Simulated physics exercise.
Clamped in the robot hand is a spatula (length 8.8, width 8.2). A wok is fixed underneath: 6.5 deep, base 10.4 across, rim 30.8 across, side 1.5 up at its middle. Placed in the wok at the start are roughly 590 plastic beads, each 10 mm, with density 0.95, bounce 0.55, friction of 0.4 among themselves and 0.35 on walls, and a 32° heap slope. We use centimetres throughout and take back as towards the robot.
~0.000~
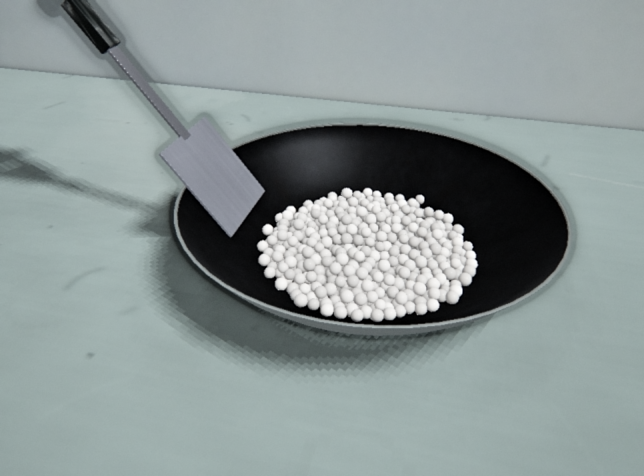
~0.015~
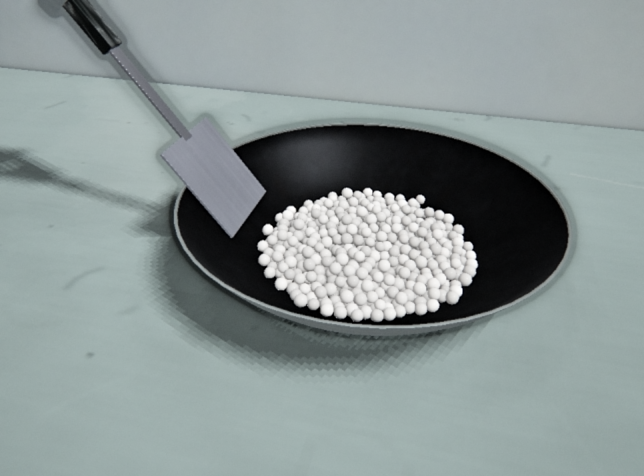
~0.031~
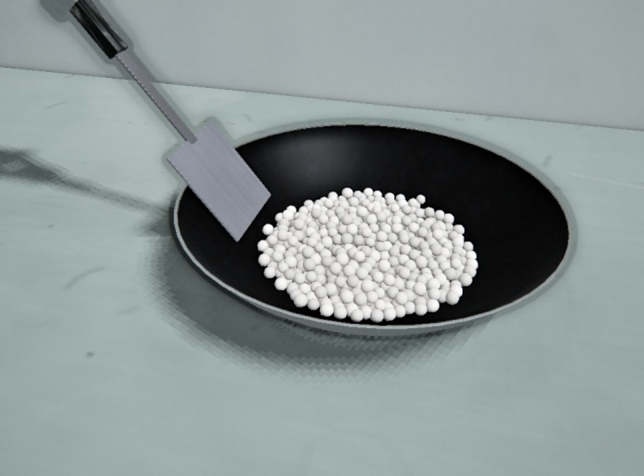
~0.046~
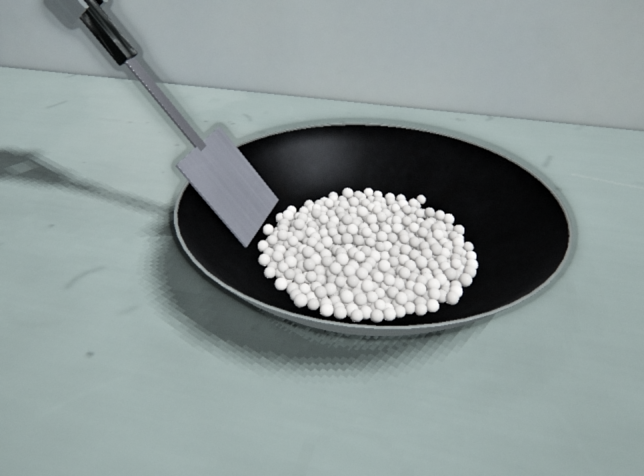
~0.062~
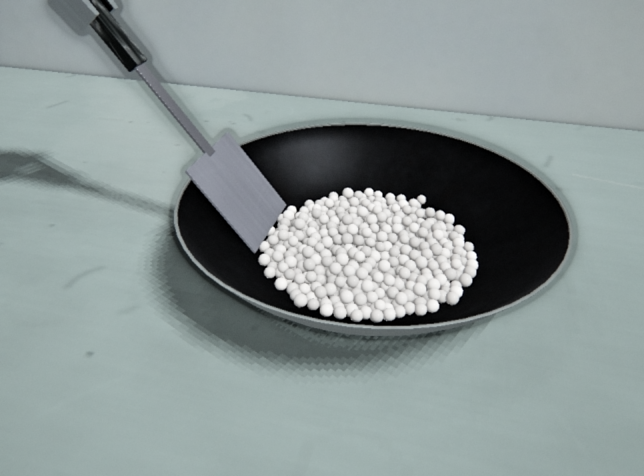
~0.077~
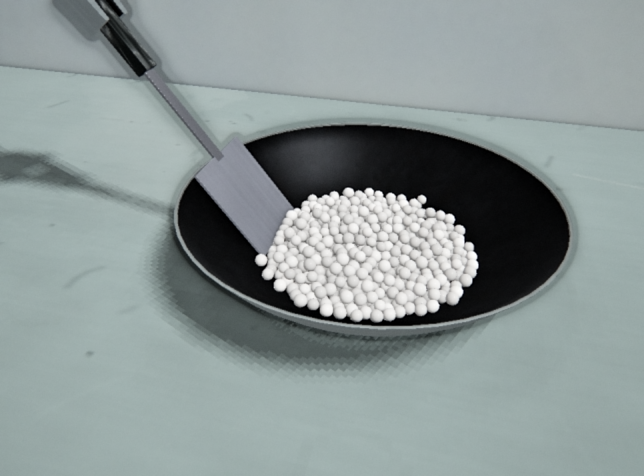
On a pale green surface against a grey wall, a black wok holds a heap of white beads, with a grey spatula angled over its left side. The spatula barely shifts at first, then slides a short way down and right, its blade meeting the heap's left edge and nudging beads slightly.
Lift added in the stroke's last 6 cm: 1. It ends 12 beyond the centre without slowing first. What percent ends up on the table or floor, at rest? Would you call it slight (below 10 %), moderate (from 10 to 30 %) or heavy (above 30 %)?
I would call it moderate.
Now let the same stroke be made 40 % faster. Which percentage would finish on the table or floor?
In that case, around 25 per cent would end on the table or floor.
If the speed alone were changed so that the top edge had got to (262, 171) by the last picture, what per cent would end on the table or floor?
Expect about 40 per cent there.
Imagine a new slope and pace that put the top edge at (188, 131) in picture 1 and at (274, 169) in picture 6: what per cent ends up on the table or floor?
About 40 per cent.
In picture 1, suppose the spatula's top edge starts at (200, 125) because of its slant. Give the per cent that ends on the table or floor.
Near 15 in a hundred.
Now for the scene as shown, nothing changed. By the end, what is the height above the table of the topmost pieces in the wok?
Close to 7.0 centimetres high.
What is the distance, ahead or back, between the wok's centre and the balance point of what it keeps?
4.0 cm ahead.
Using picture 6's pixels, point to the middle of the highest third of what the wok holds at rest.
The centre sits at about (475, 249).
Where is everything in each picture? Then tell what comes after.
The first picture shows spatula top edge at (183, 134), sloping 52°; upper third of the load around (362, 238), from x 265 to 470, top at y 195; 590 in the wok.
The second picture shows spatula top edge at (185, 135), sloping 52°; upper third of the load around (362, 238), from x 265 to 470, top at y 195.
The third picture shows spatula top edge at (190, 139), sloping 52°; upper third of the load around (362, 238), from x 265 to 470, top at y 195.
The fourth picture shows spatula top edge at (199, 145), sloping 52°; upper third of the load around (362, 238), from x 265 to 470, top at y 195.
The fifth picture shows spatula top edge at (208, 150), sloping 52°; upper third of the load around (361, 237), from x 265 to 470, top at y 195.
The sixth picture shows spatula top edge at (217, 155), sloping 52°; upper third of the load around (361, 238), from x 260 to 470, top at y 195; 590 in the wok.
By 0.23 s, sloping 52°, highest piece 4 above the table; 590 in the wok.
By 0.39 s, sloping 52°, highest piece 7 above the table; 590 in the wok.
By 0.67 s, sloping 52°, highest piece 7 above the table; 494 in the wok, 88 on the table or floor, 8 on the blade or in flight.
By 1.72 s, sloping 52°, highest piece 7 above the table; 492 in the wok, 98 on the table or floor.
Final count, 492 in the wok, 98 on the table or floor. That is 17 % on the table or floor.
